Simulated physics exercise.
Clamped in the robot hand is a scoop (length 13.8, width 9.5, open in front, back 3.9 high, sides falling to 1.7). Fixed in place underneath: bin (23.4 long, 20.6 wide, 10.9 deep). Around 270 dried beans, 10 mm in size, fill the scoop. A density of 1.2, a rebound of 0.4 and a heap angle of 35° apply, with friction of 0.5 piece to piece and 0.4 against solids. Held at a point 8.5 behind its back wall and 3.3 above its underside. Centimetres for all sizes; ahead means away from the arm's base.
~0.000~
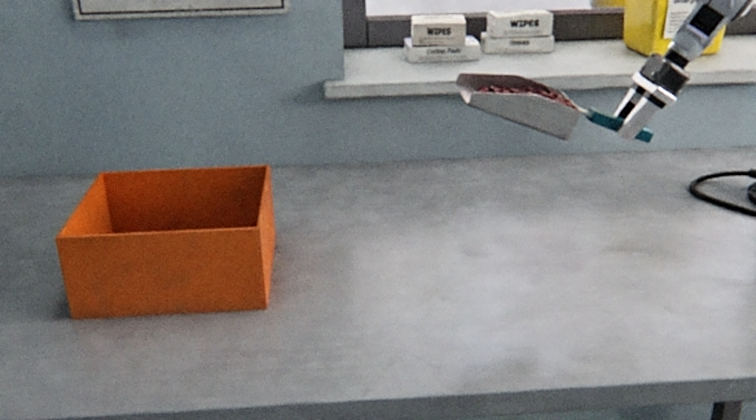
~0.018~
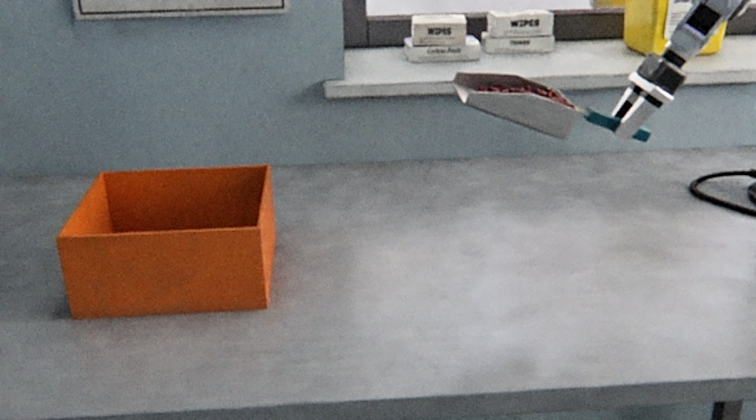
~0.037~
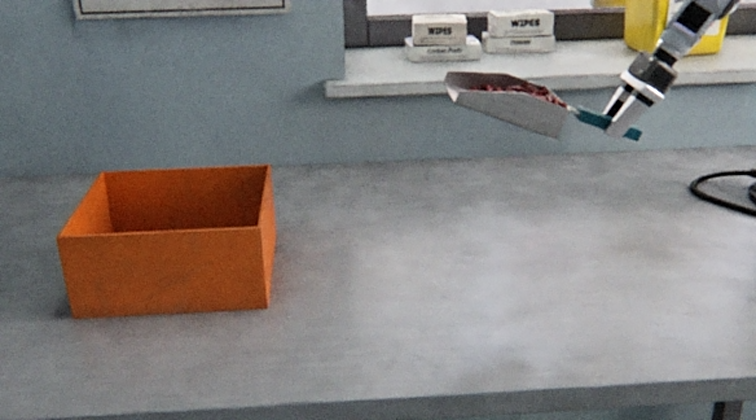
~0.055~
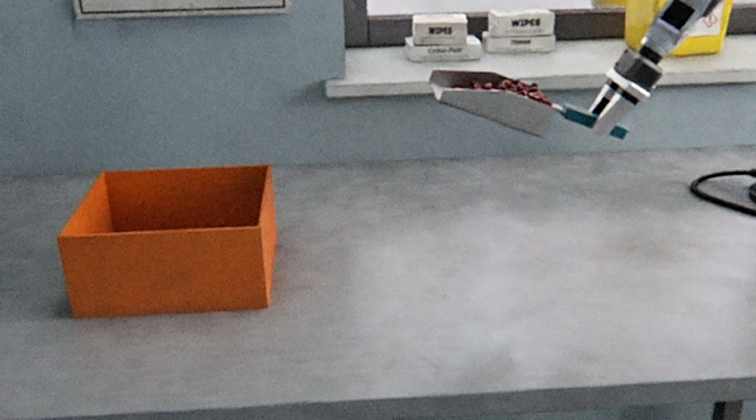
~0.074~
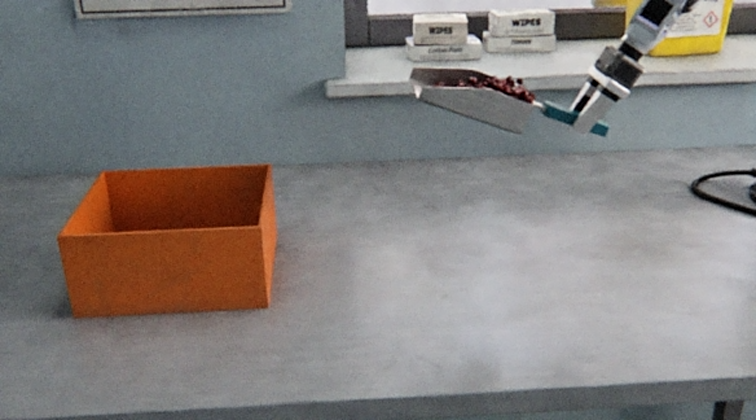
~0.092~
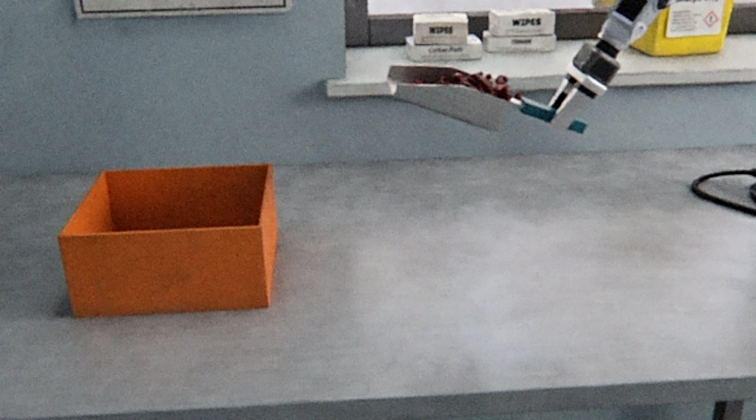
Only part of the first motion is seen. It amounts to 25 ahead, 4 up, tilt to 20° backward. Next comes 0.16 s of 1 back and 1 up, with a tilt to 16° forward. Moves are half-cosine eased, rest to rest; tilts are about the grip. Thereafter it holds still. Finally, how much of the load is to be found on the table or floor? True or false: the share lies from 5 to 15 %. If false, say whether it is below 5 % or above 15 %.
True.
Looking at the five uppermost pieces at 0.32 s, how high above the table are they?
28 cm, more or less.
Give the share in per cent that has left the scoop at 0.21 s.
Share out so far: Close to 5 %.
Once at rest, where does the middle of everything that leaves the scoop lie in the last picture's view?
I'd put it at roughly (141, 267).
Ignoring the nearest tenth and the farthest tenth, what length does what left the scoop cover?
The stretch is some 18 cm.
By 0.21 s, tilted 20° backward, highest piece 28 above the table; 263 on the scoop, 11 in flight or on a rim.
By 0.32 s, tilted 6° forward, highest piece 29 above the table; 99 on the scoop, 5 on the table or floor, 170 in flight or on a rim.
By 0.58 s, tilted 16° forward, highest piece 17 above the table; 248 in the bin, 17 on the table or floor, 2 on the scoop, 7 in flight or on a rim.
By 1.63 s, tilted 16° forward, highest piece 3 above the table; 249 in the bin, 25 on the table or floor.
Final count, 249 in the bin, 25 on the table or floor. That is 9 % on the table or floor.
